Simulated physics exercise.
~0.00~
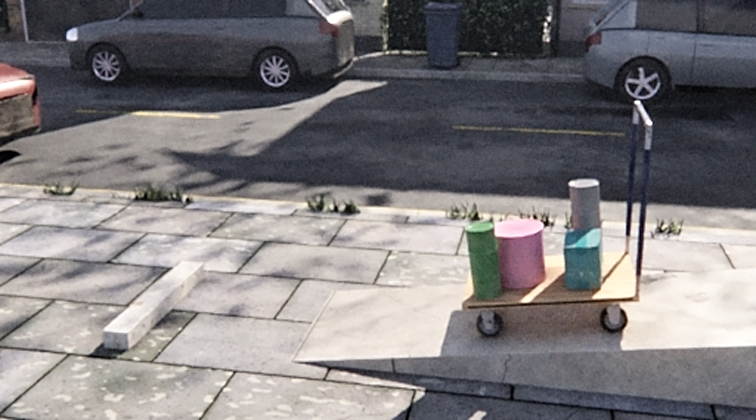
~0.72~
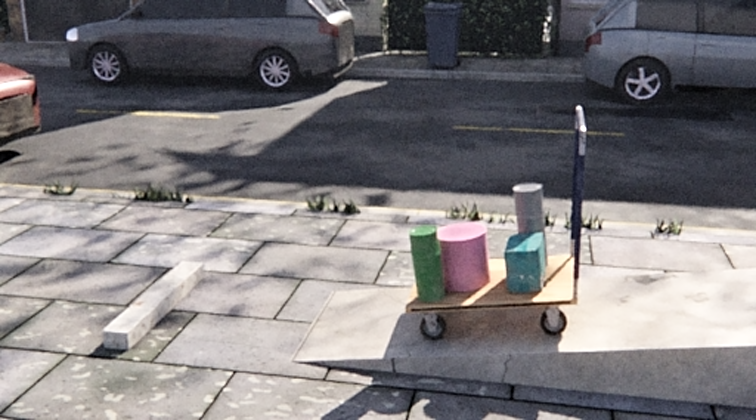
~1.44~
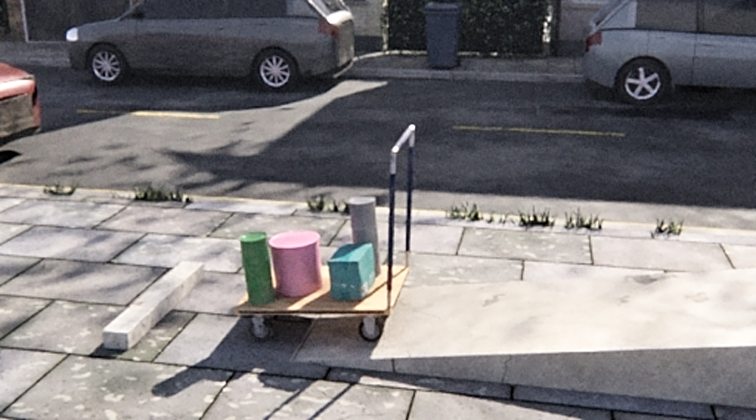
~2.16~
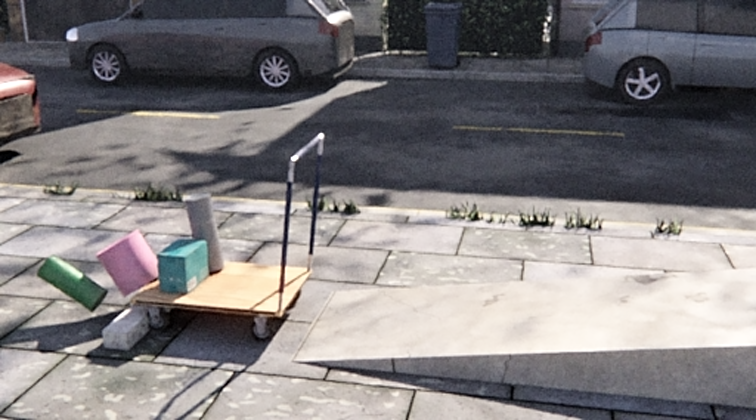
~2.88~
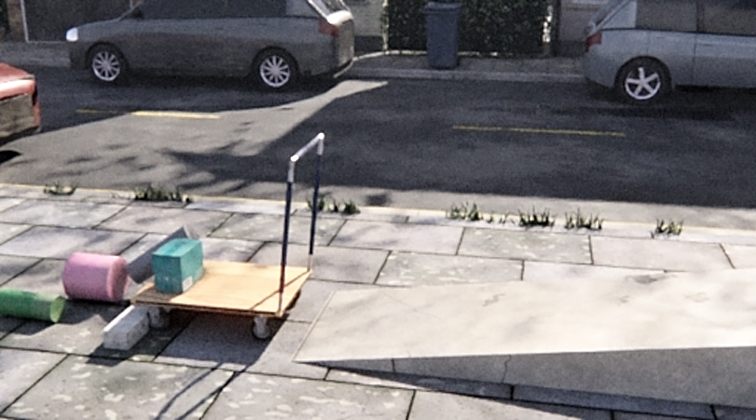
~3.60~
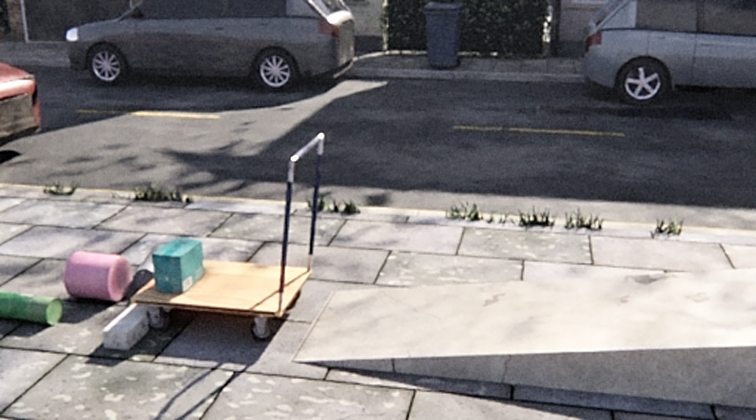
Loaded trolley rolling left down a ramp and stopping at a kerb, spilling both canisters and pink pail, turquoise box staying aboard.
